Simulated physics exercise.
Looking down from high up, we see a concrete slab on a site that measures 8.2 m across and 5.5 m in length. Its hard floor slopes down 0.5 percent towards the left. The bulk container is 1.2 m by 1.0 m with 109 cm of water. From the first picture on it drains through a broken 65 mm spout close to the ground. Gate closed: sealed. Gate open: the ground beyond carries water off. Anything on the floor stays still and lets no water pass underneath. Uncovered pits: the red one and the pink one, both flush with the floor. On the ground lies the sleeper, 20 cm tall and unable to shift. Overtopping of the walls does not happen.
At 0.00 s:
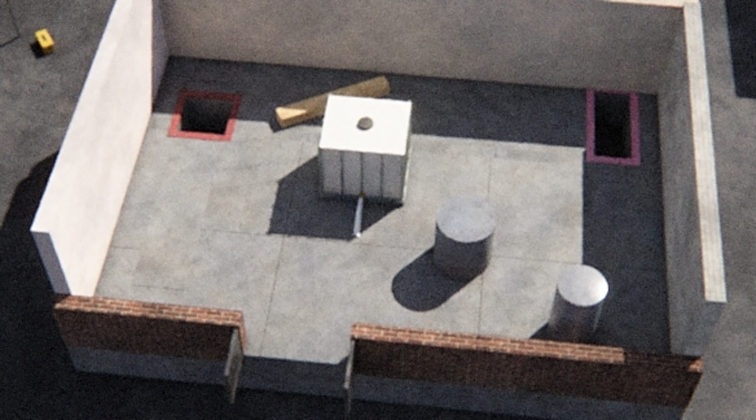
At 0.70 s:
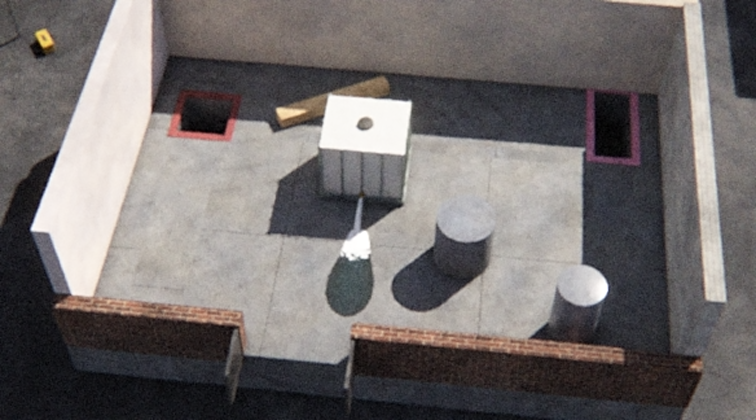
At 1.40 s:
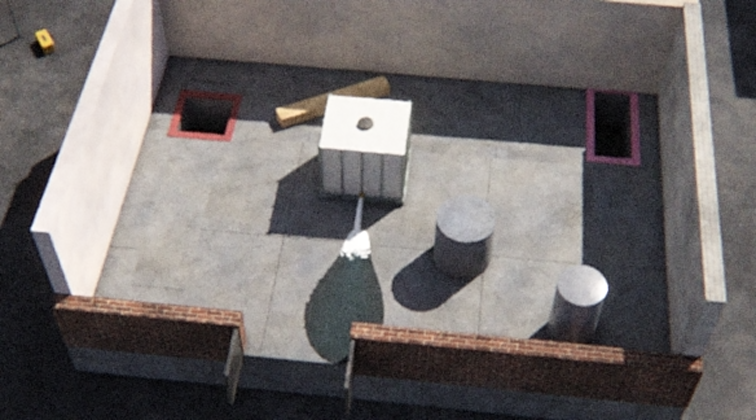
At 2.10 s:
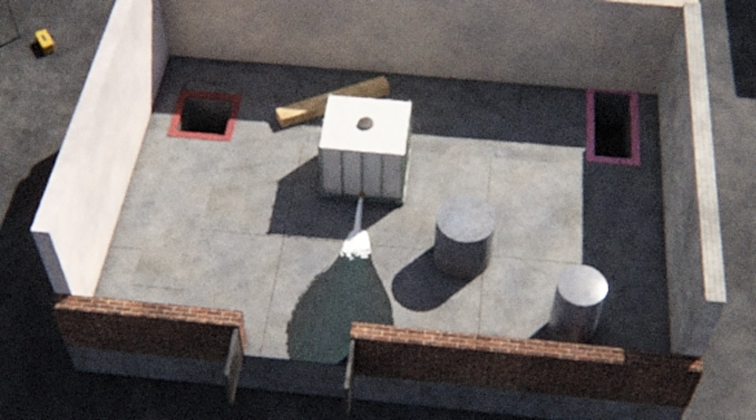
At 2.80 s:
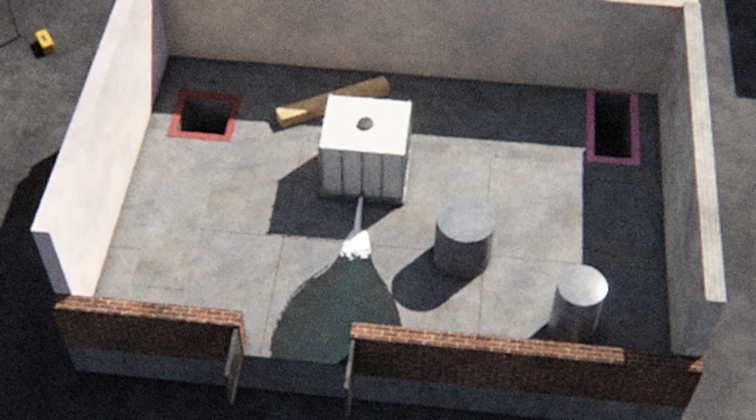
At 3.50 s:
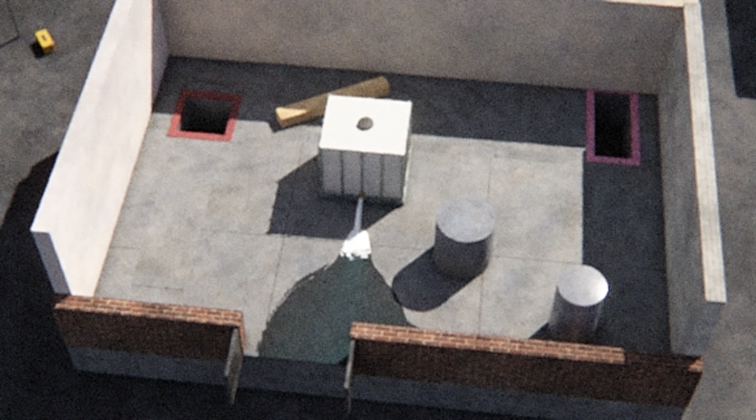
Water jets from a white, ribbed container onto a walled concrete yard, seen from high above by a still camera. A brown timber lies behind the container, between a red-edged pit at back left and a pink-edged one at back right, with two grey cylinders to the right. The dark green sheet lengthens towards the gap in the low front brick wall, then widens more slowly, mostly leftward.
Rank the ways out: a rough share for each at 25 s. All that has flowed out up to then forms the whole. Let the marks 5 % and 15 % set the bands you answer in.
I would say the gate opening takes over 15 %; the red pit takes less than 5 %; the pink pit takes not even 5 %.
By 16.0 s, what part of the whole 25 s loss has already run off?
Roughly 60 per cent.
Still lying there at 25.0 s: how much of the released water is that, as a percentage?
Roughly 36 per cent.
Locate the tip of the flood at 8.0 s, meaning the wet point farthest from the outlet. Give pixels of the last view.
Tip position: Roughly (505, 365), last view.
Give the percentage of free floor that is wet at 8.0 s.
About 10 percent.
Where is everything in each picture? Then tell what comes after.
In the first picture, the jet has just started at (360, 209); the ground is still dry.
In the second picture, from the spout at (360, 209) the water has spread over 0.6 m2; its tip is at (338, 312), and it is 1.1 cm deep on average.
In the third picture, from the spout at (360, 209) the water has spread over 1.5 m2; its tip is at a hidden place, and it is 1.0 cm deep on average.
In the fourth picture, from the spout at (360, 209) the water has spread over 1.9 m2; its tip is at a hidden place, and it is 0.9 cm deep on average.
In the fifth picture, the jet leaves at (360, 209); the sheet reaches a hidden place, 3.0 m away, and wets 2.2 m2.
In the sixth picture, from the spout at (360, 209) the water has spread over 2.4 m2; its tip is at a hidden place, and it is 0.9 cm deep on average.
After 5.0 s water covers 5 % of the floor and is deepest (3 cm) near (362, 351); gone so far, the gate opening 8 %, the red pit 0 %, the pink pit 0 %.
After 8.0 s water covers 10 % of the floor and is deepest (3 cm) near (362, 351); gone so far, the gate opening 17 %, the red pit 0 %, the pink pit 0 %.
After 12.0 s water covers 15 % of the floor and is deepest (3 cm) near (362, 351); gone so far, the gate opening 28 %, the red pit 0 %, the pink pit 0 %.
After 16.0 s water covers 15 % of the floor and is deepest (4 cm) near (362, 351); gone so far, the gate opening 39 %, the red pit 0 %, the pink pit 0 %.
After 25.0 s water covers 20 % of the floor and is deepest (3 cm) near (362, 351); gone so far, the gate opening 63 %, the red pit 0 %, the pink pit 0 %.
